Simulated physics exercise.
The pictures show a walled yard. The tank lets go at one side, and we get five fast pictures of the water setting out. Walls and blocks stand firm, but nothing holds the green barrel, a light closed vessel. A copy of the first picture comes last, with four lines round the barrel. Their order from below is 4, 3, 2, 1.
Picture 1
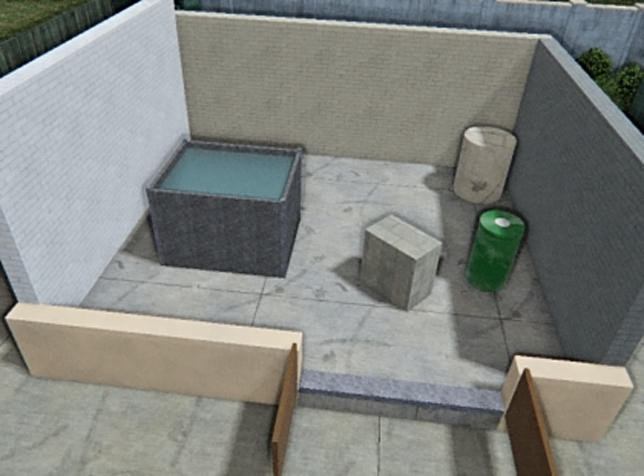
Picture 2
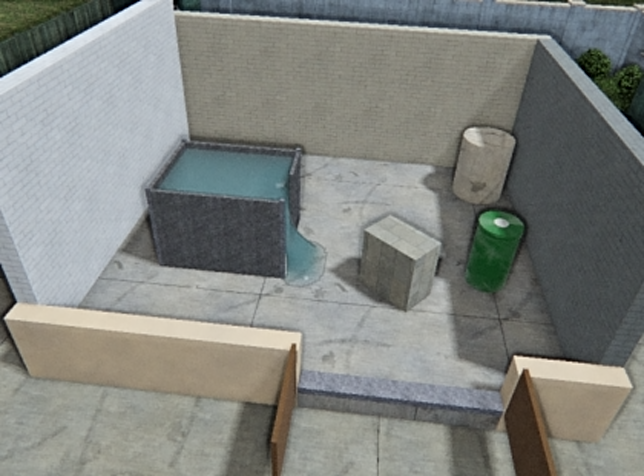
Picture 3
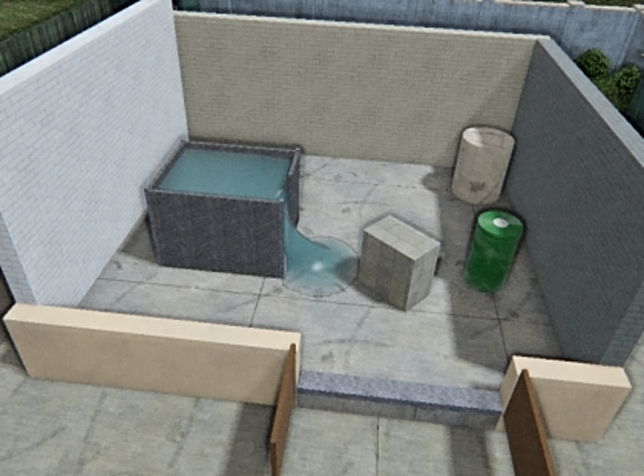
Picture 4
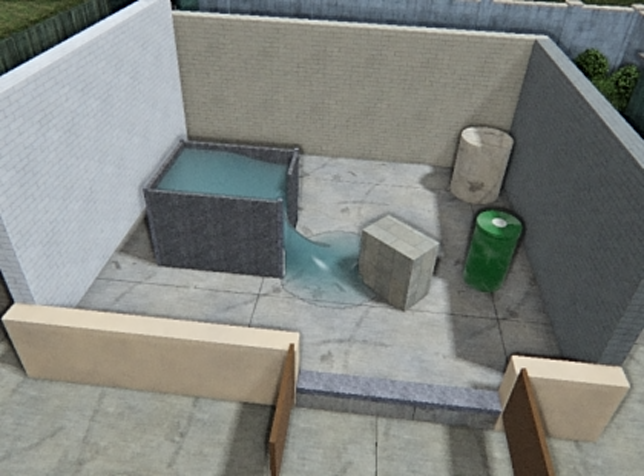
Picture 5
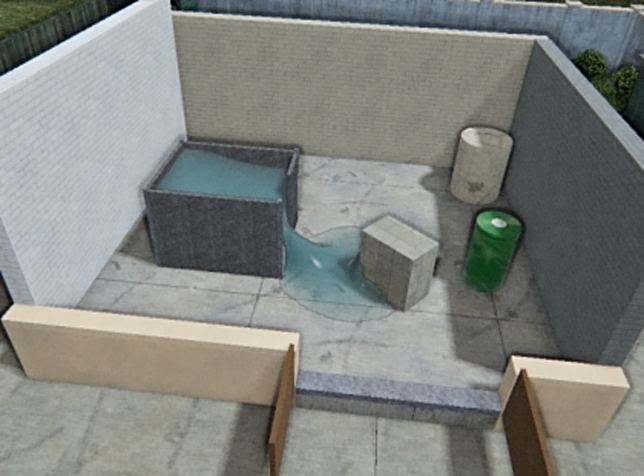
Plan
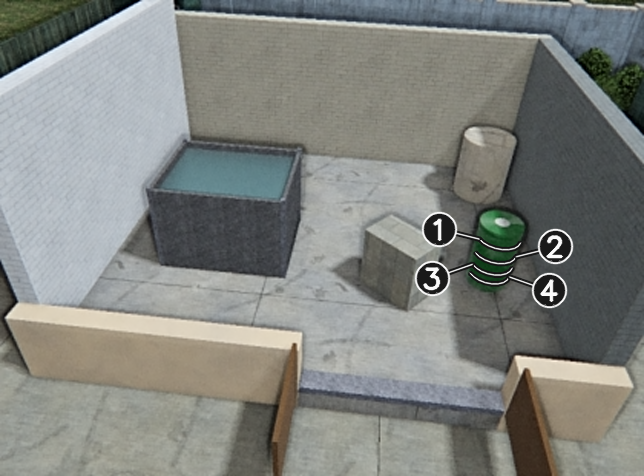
Water pours from the right side of a dark tank and spreads around a concrete block.
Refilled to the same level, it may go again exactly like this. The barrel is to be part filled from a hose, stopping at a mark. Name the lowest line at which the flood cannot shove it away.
That is level 4.
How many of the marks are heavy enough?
All of the four.
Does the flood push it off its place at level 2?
No, not at all.
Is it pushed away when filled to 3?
No, not at all.
In white, 1 at (502, 249); 2 at (498, 263); 3 at (494, 275); 4 at (491, 283); from the bottom up 4, 3, 2, 1.
If 1 is chosen, it does not move.
If 2 is chosen, it does not move.
If 3 is chosen, it does not move.
If 4 is chosen, it does not move.
